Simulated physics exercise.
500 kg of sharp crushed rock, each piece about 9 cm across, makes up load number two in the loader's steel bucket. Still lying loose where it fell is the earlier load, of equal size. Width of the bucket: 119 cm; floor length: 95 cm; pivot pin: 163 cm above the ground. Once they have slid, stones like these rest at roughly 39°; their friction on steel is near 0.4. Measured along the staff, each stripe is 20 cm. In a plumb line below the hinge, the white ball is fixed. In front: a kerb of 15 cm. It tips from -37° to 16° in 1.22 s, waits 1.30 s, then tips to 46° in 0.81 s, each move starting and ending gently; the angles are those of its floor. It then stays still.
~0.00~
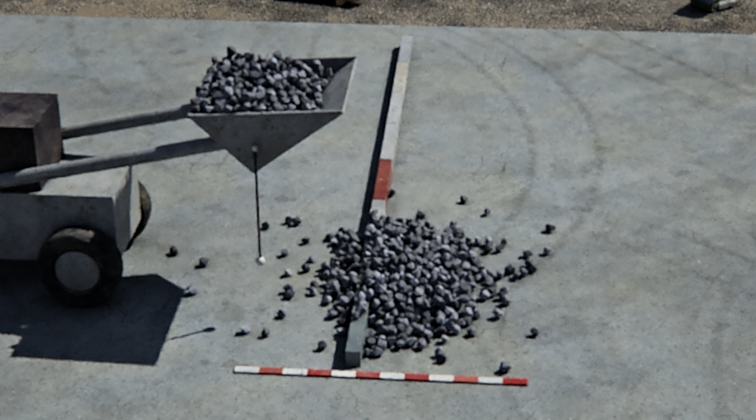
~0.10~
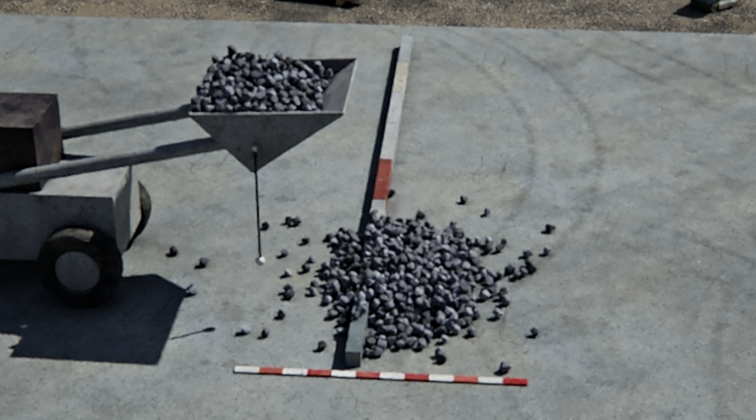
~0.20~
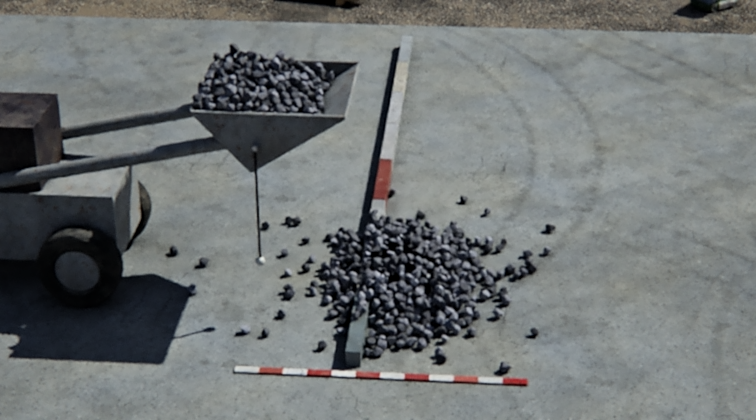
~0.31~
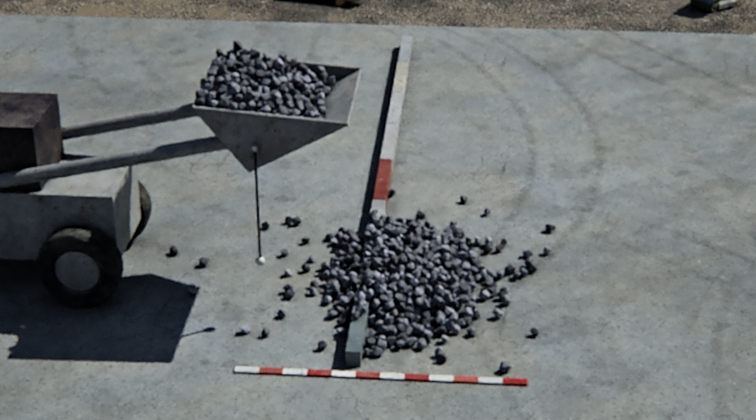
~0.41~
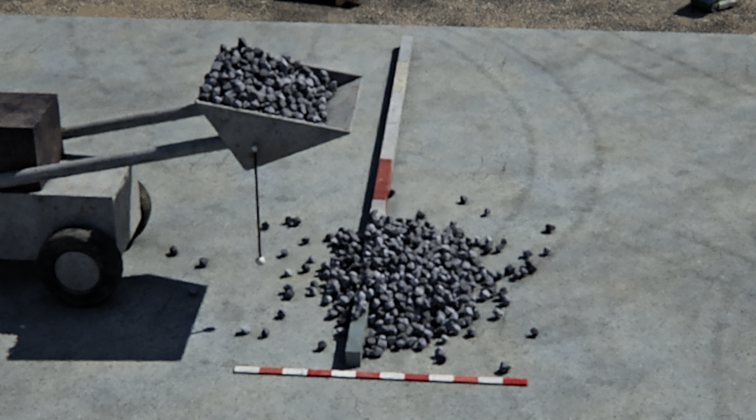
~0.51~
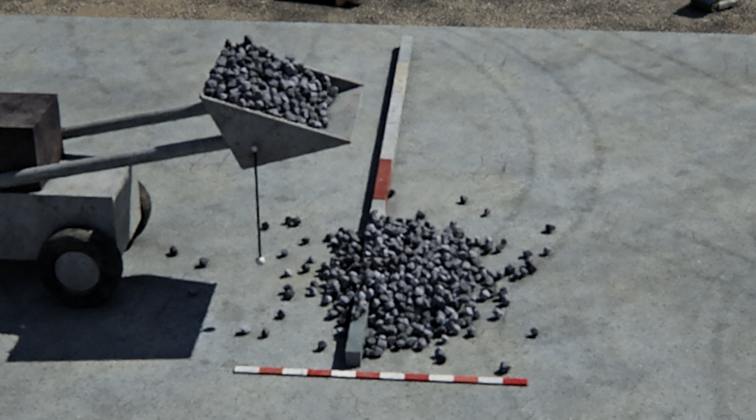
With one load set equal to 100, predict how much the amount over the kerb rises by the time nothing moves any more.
It rises by roughly 36 percent.
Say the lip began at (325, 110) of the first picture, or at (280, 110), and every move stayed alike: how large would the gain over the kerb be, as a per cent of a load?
Around 20 percent, then around 0 percent.
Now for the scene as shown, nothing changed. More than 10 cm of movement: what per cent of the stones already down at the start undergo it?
I'd say roughly 0 per cent of them.
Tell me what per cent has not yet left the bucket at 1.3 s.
It holds some 100 percent.
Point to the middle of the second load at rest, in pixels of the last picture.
Roughly pixel (356, 263) in the last view.
After 0.9 s the floor is at 8°; in per cent of one load, 100 in the bucket, 21 on this side of the kerb, 80 over the kerb; the foremost stones are at (533, 267).
After 1.3 s the floor is at 16°; in per cent of one load, 99 in the bucket, 21 on this side of the kerb, 80 over the kerb; the foremost stones are at (533, 267).
After 3.8 s the floor is at 46°; in per cent of one load, 0 in the bucket, 88 on this side of the kerb, 113 over the kerb; the foremost stones are at (534, 265).
After 6.6 s the floor is at 46°; in per cent of one load, 0 in the bucket, 84 on this side of the kerb, 116 over the kerb; the foremost stones are at (534, 265). Net gain over the kerb, 36.
